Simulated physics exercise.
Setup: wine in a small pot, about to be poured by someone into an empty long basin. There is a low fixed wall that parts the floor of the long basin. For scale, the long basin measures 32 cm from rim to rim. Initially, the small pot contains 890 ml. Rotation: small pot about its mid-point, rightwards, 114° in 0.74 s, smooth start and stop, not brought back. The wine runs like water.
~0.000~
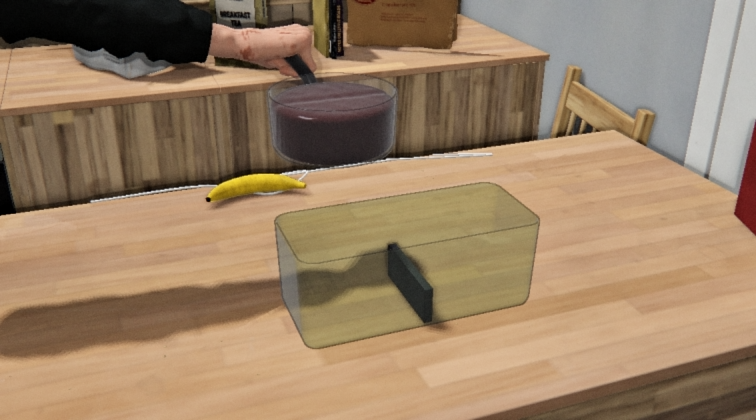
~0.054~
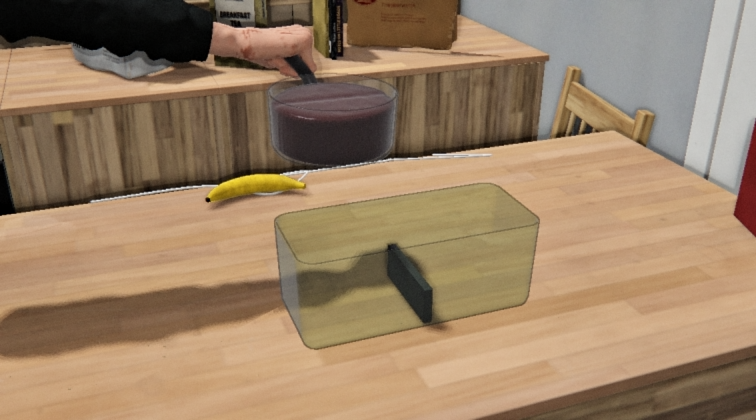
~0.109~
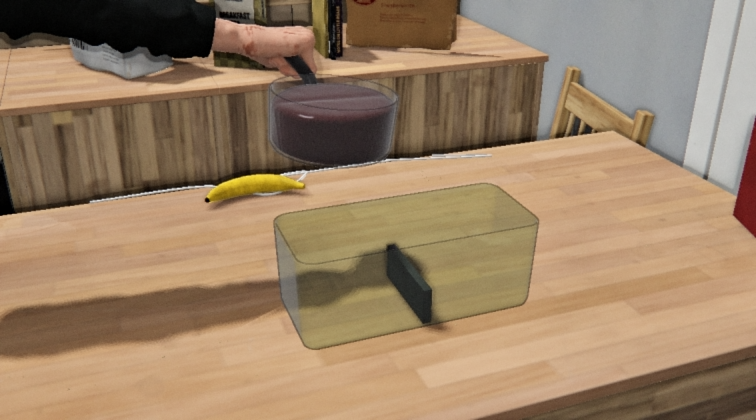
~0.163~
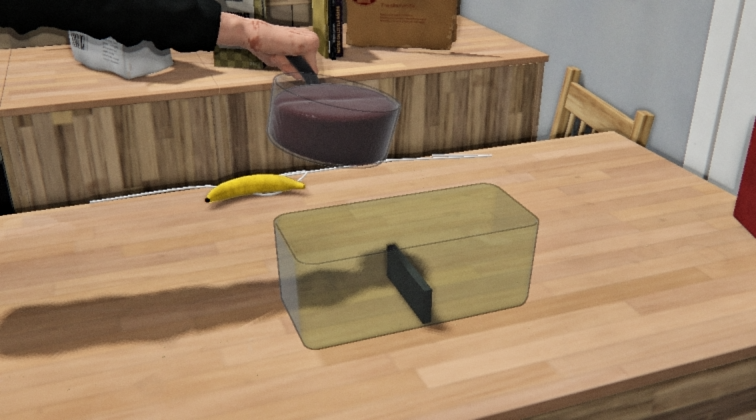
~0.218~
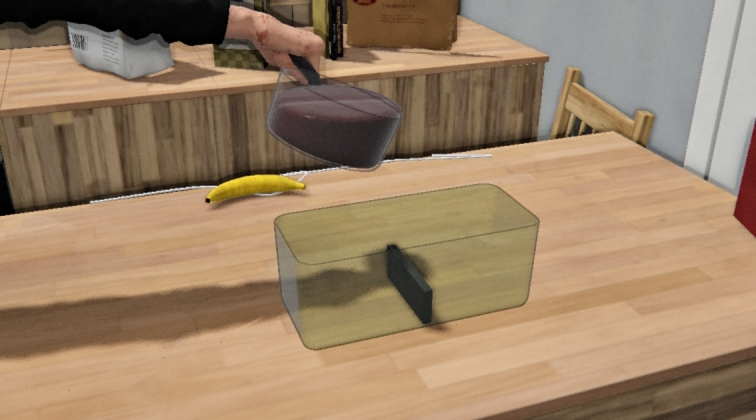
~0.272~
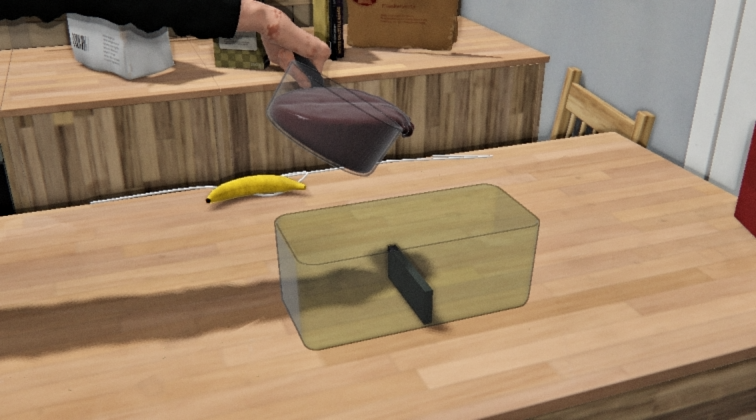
On a wooden table with a banana and a long see-through basin, a hand held a small pot of dark red wine, then tilted it rightward until wine began slipping over its edge.
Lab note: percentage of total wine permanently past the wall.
Approx. 69 %.
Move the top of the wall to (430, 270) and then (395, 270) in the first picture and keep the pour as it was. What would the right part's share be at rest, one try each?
40 % and 75 %.
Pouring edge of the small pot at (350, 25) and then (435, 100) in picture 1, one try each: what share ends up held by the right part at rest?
Try 1: Approx. 45 %; try 2: Approx. 85 %.
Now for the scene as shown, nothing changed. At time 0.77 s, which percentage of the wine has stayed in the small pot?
I'd estimate some 2 per cent.
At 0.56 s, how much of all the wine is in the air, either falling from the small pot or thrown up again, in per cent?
40 per cent.
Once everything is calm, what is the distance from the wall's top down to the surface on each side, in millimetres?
Close to 38 mm left and close to 18 mm right.
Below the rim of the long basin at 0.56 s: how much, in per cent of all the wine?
I reckon close to 44 percent of it.
After 0.56 s the tilt is 98° and 17 per cent is still to pour, 1 is left of the wall and 43 right of it.
After 0.77 s the tilt is 114° and 2 per cent is still to pour, 23 is left of the wall and 68 right of it.
After 1.00 s the tilt is 114° and 0 per cent is still to pour, 30 is left of the wall and 69 right of it.
After 1.24 s the tilt is 114° and 0 per cent is still to pour, 30 is left of the wall and 69 right of it.
In the end 30 per cent lies left of the wall, 69 right of it and 1 outside.
